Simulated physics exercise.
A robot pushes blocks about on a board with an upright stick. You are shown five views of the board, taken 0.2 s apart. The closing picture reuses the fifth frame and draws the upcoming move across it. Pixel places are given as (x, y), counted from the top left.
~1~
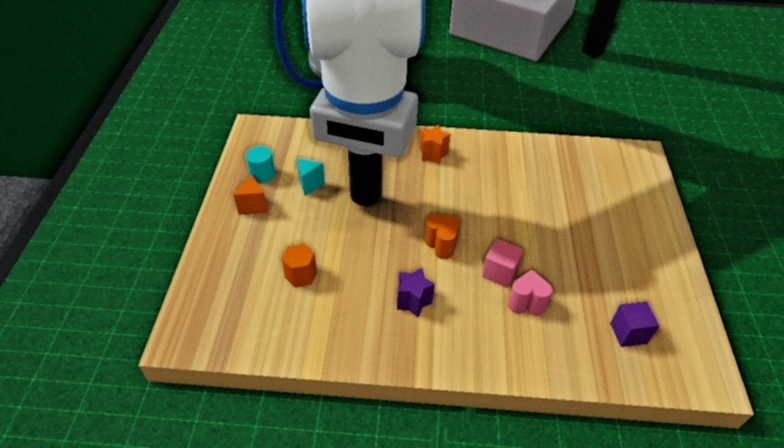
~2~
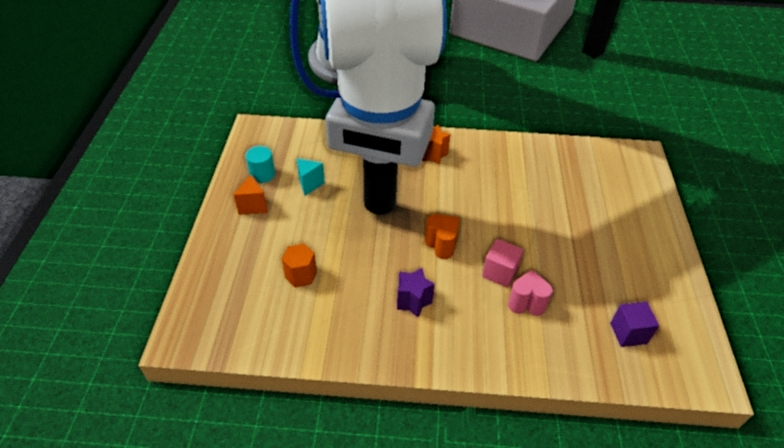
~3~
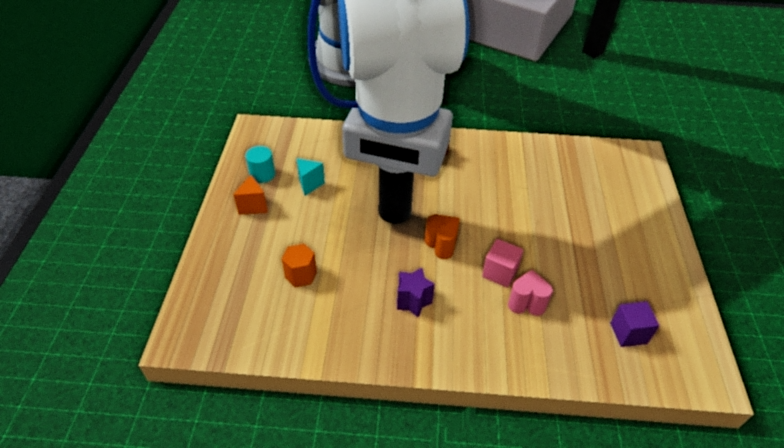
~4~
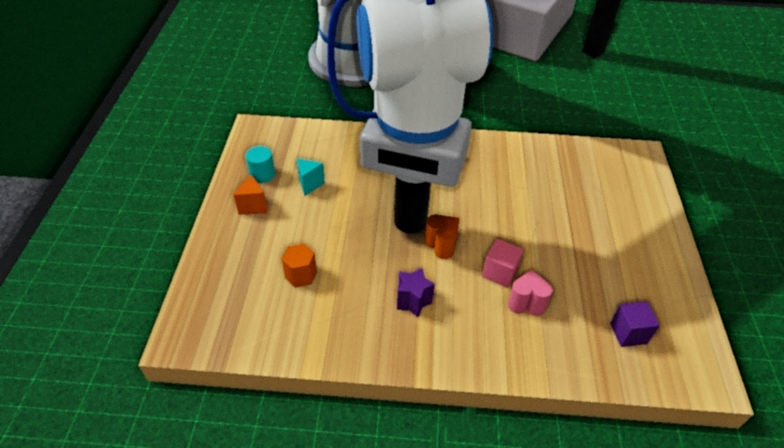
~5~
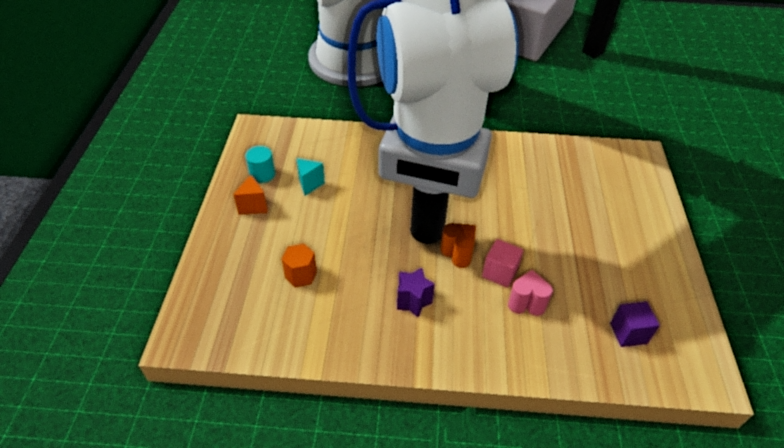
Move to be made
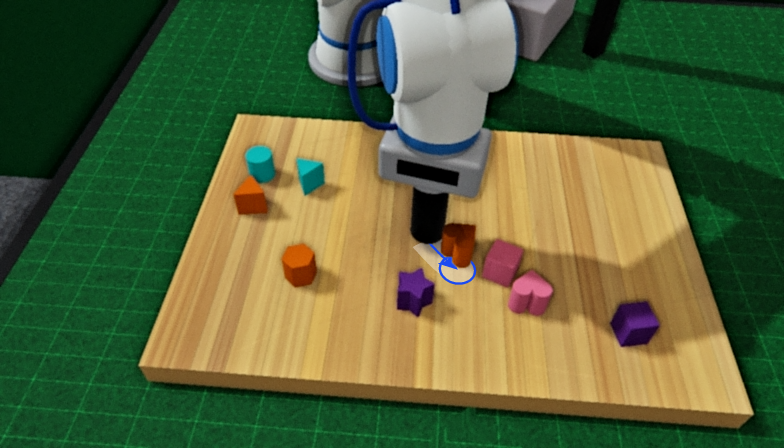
At first, a robot arm holds a dark upright stick over a wooden board scattered with small coloured blocks, and the blocks stay still as the stick moves right and toward the viewer. It then reaches the orange heart-shaped block and pushes it a short way right, nearer the pink square.
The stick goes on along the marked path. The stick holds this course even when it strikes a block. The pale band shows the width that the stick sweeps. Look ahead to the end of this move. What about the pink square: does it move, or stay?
Once the stick is done, the pink square is in a new spot.
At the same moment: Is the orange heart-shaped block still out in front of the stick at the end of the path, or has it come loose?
The stick should keep driving it forward.
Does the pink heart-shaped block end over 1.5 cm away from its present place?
No, I don't think so.
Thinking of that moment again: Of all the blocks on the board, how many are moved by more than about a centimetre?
2 blocks.
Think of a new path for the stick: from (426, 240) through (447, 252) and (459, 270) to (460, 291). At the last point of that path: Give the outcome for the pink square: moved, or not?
By the end it has moved.
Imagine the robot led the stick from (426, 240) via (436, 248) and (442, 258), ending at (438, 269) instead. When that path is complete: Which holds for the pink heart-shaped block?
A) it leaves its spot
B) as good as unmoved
Letter B.
Drawn move, from (426, 240) by way of (441, 255) to (457, 269).
On the path given first. Halfway along, stick (442, 247); orange heart-shaped block (480, 245), turned 20° anticlockwise; pink square (511, 255).
At the end, stick (459, 261); purple star still; orange heart-shaped block (498, 256), turned 30° anticlockwise; pink square (531, 259), turned 35° anticlockwise; pink heart-shaped block still.
